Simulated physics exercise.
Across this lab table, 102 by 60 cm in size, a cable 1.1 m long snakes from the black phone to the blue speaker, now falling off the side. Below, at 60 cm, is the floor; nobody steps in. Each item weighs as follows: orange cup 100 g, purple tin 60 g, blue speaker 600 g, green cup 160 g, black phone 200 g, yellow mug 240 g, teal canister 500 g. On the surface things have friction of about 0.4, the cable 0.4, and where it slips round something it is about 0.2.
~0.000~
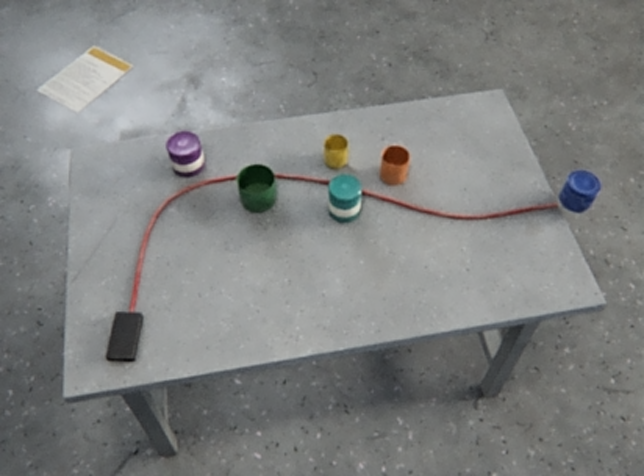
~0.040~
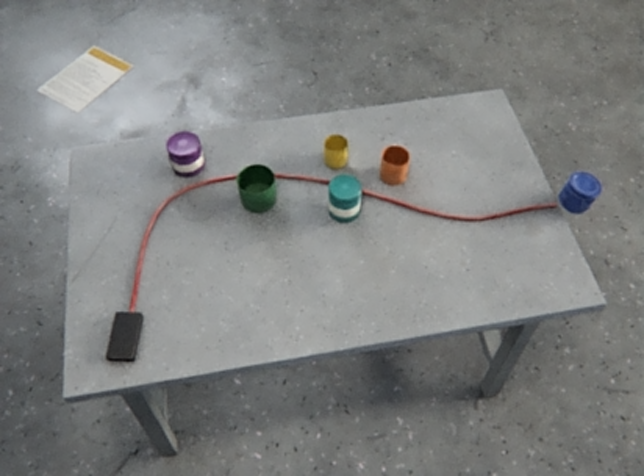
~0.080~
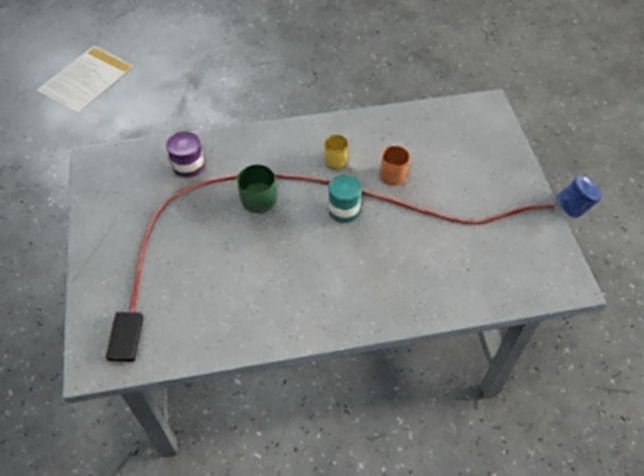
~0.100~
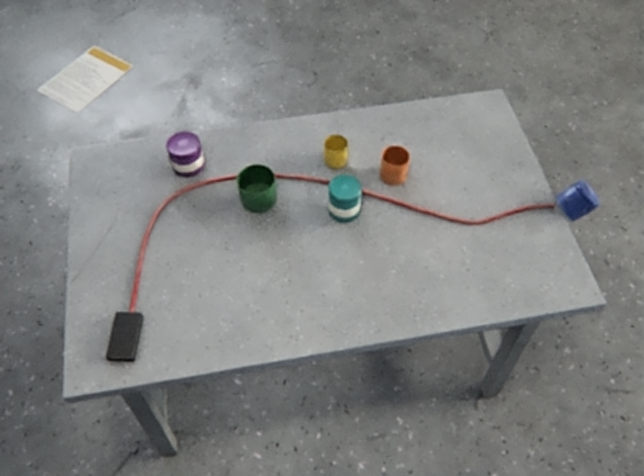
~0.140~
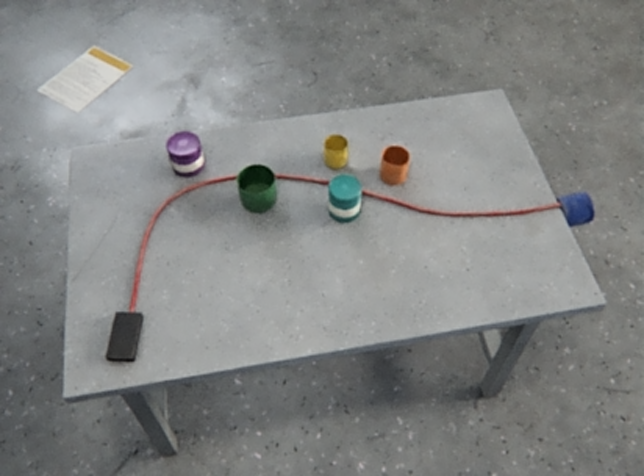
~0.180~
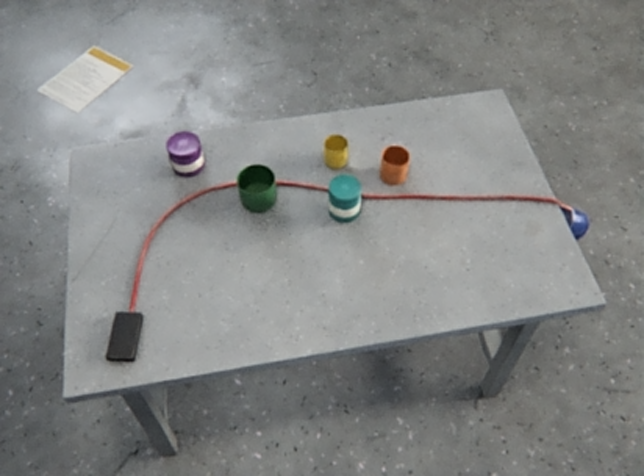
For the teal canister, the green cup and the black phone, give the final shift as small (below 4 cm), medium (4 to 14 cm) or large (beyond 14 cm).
Shifts - the teal canister small, the green cup large, the black phone large.
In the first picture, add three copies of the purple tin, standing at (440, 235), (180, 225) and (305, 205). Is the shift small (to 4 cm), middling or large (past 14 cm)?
Result, in order: Minor / major / medium.
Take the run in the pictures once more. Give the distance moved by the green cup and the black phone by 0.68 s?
Green cup roughly 30 cm, black phone roughly 45 cm.
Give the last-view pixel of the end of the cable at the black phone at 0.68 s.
Near (320, 191).
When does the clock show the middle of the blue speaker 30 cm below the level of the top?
About: 0.36 s.
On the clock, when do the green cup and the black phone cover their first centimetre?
On the clock, green cup 0.26 s and black phone 0.26 s.
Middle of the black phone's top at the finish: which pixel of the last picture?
End position in the last picture: Approx. (332, 183).
By 0.4 s, the cable's tail end at (213, 269); green cup 21 cm off its start, black phone 16 cm off its start, blue speaker over the edge.
By 0.7 s, the cable's tail end at (320, 191); black phone 45 cm off its start, green cup 28 cm off its start, blue speaker over the edge.
By 0.9 s, the cable's tail end at (349, 174); black phone 52 cm off its start at (332, 183), green cup 28 cm off its start at (339, 274), blue speaker over the edge.
By 1.2 s, the cable's tail end at (349, 174); black phone 52 cm off its start, green cup 28 cm off its start, blue speaker over the edge.
By 2.4 s, the cable's tail end at (349, 174); black phone 52 cm off its start at (332, 183), green cup 28 cm off its start at (339, 274), teal canister 0 cm off its start at (346, 187), blue speaker over the edge.
